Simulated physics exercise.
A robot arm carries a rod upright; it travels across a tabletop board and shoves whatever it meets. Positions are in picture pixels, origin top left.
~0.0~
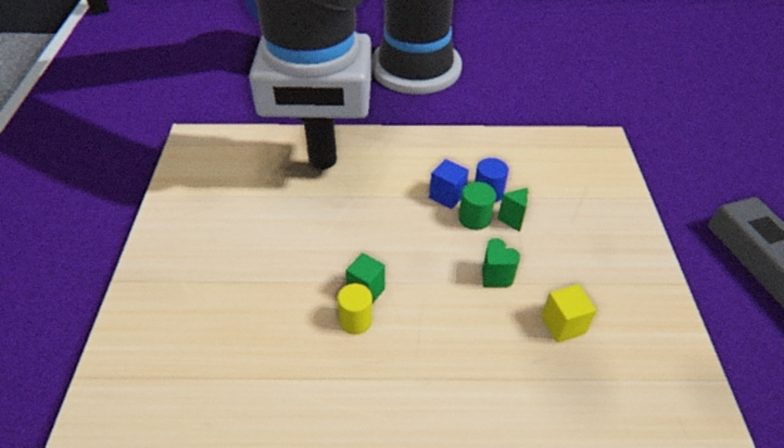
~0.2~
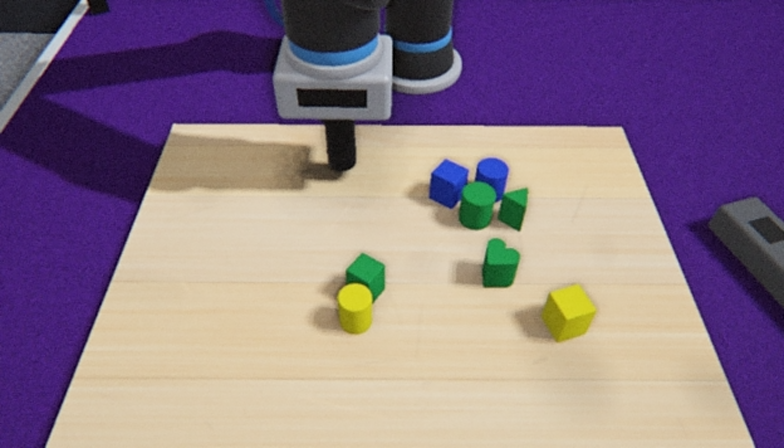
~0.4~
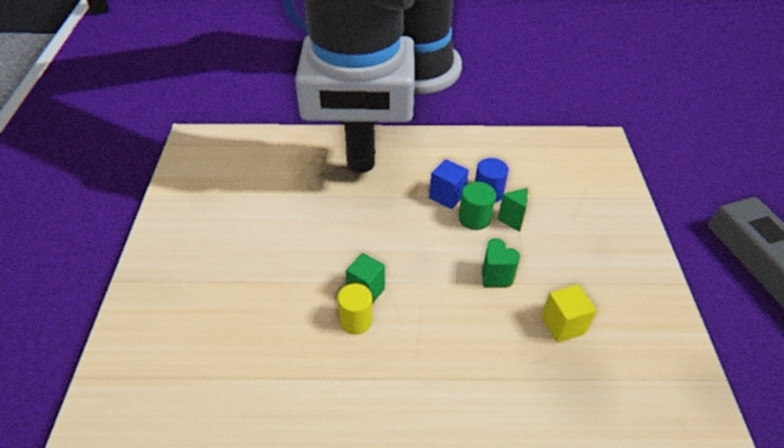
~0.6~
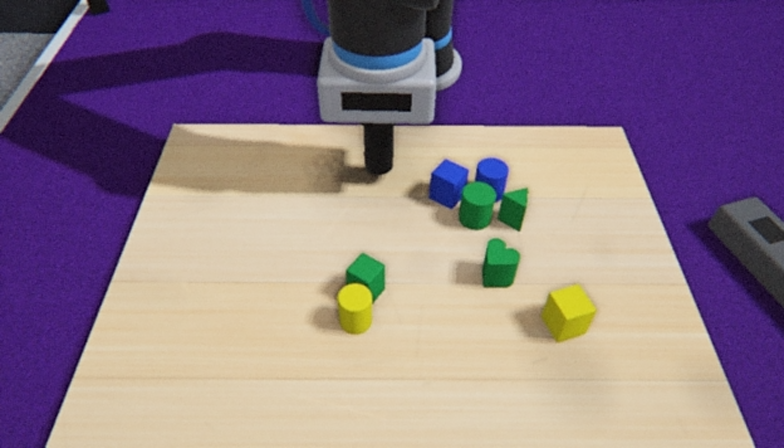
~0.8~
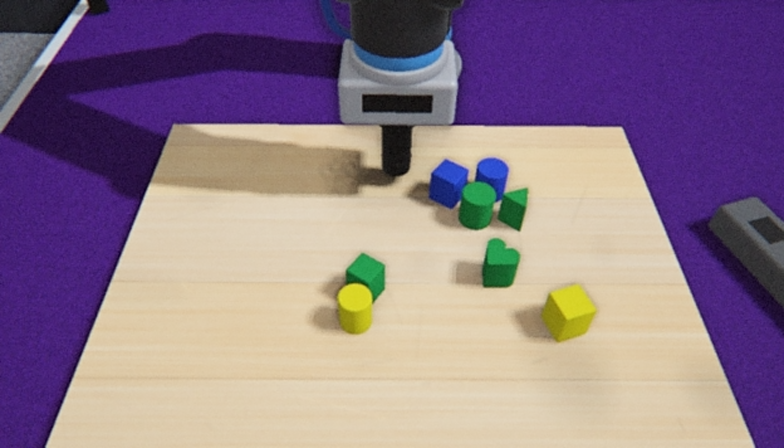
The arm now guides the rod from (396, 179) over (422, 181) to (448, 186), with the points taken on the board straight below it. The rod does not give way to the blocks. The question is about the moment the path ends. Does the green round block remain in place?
I expect not.
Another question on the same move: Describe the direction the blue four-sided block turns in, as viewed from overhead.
The blue four-sided block rotates clockwise.
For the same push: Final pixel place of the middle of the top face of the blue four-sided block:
At the end it should sit near (468, 178).
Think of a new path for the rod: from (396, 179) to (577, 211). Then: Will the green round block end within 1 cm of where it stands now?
Answer: No.
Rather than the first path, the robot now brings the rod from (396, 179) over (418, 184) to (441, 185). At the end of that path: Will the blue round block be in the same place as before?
Yes - that is the case.
On the path given first. Halfway along, rod (424, 171); nothing pushed yet.
At the end, rod (450, 175); blue four-sided block (468, 178), turned 35° clockwise; green round block (485, 198); blue round block still.
